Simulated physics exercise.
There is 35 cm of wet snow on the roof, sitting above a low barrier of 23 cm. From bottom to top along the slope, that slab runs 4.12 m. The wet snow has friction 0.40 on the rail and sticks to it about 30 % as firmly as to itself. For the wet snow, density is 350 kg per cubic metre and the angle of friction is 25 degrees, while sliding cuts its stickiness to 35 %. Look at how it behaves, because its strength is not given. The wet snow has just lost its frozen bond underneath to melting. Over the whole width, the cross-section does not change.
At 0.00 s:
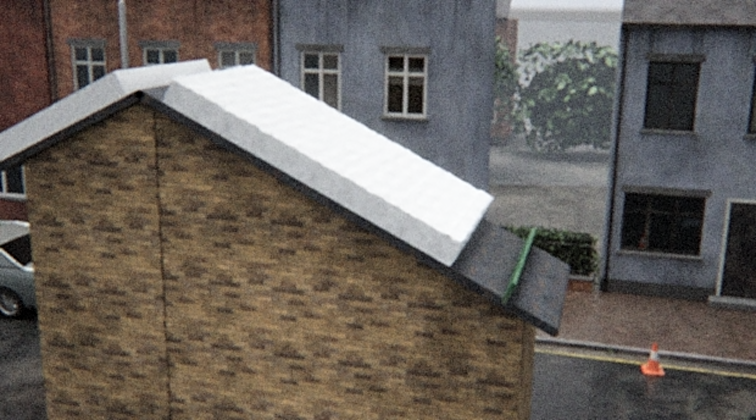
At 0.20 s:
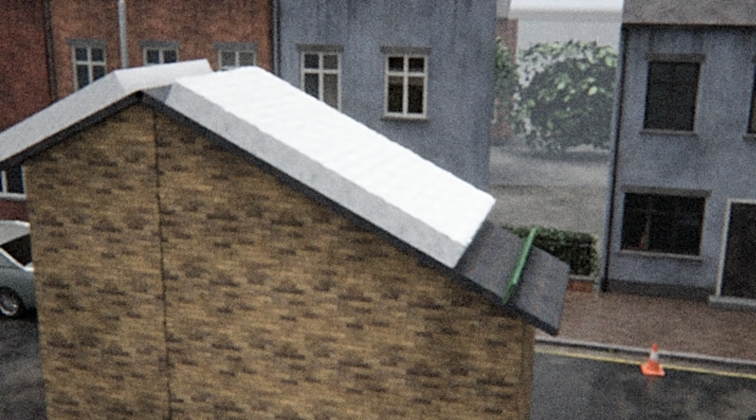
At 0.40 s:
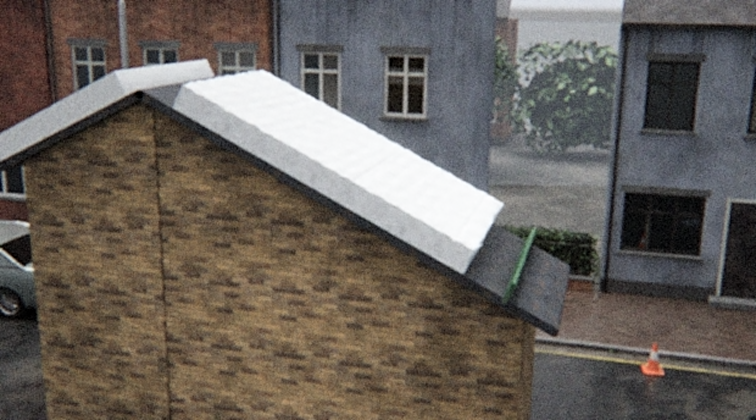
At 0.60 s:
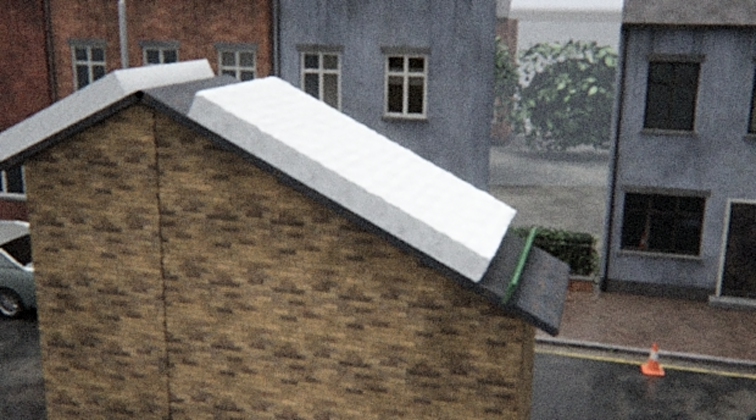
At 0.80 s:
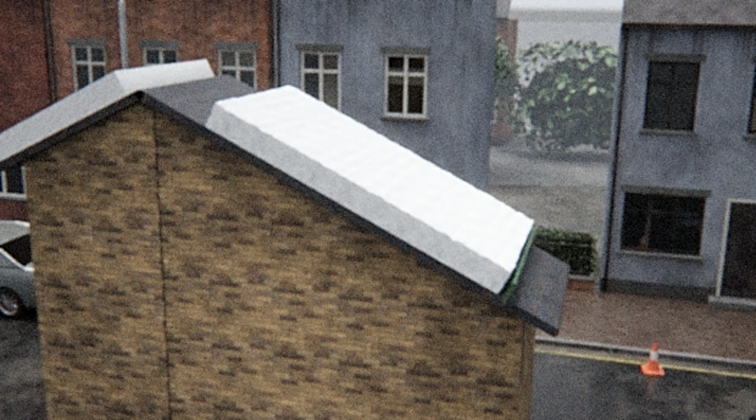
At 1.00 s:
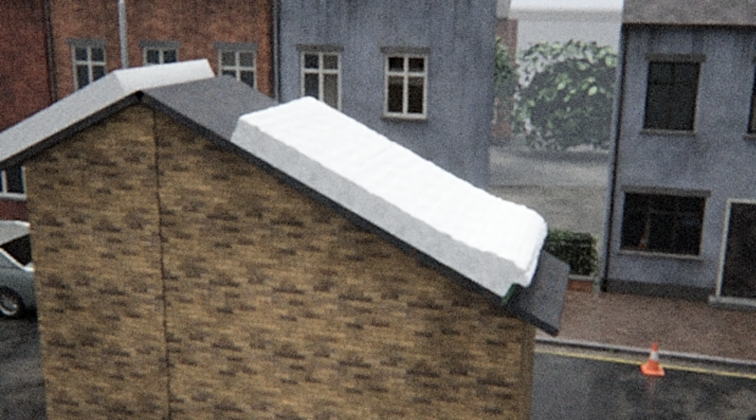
On the roof of a brick building in a street, a thick slab of white snow slid down the right slope, baring dark roof behind it, and bulged up against a low green rail.
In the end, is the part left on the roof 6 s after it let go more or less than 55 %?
Outcome: Not reaching 55 percent.
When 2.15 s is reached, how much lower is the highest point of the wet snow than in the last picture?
0.8 m.
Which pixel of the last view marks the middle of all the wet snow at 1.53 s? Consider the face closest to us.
The spot is somewhere around (441, 243).
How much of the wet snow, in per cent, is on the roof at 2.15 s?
I'd say close to 70 in a hundred.
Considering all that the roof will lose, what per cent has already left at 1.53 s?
Share so far: Roughly 10 percent.
After 1.53 s, 96 % of the snow is on the roof.
After 2.15 s, 72 % of the snow is on the roof.
After 2.78 s, 57 % of the snow is on the roof.
After 3.40 s, 50 % of the snow is on the roof.
After 6.00 s, 46 % of the snow is on the roof.
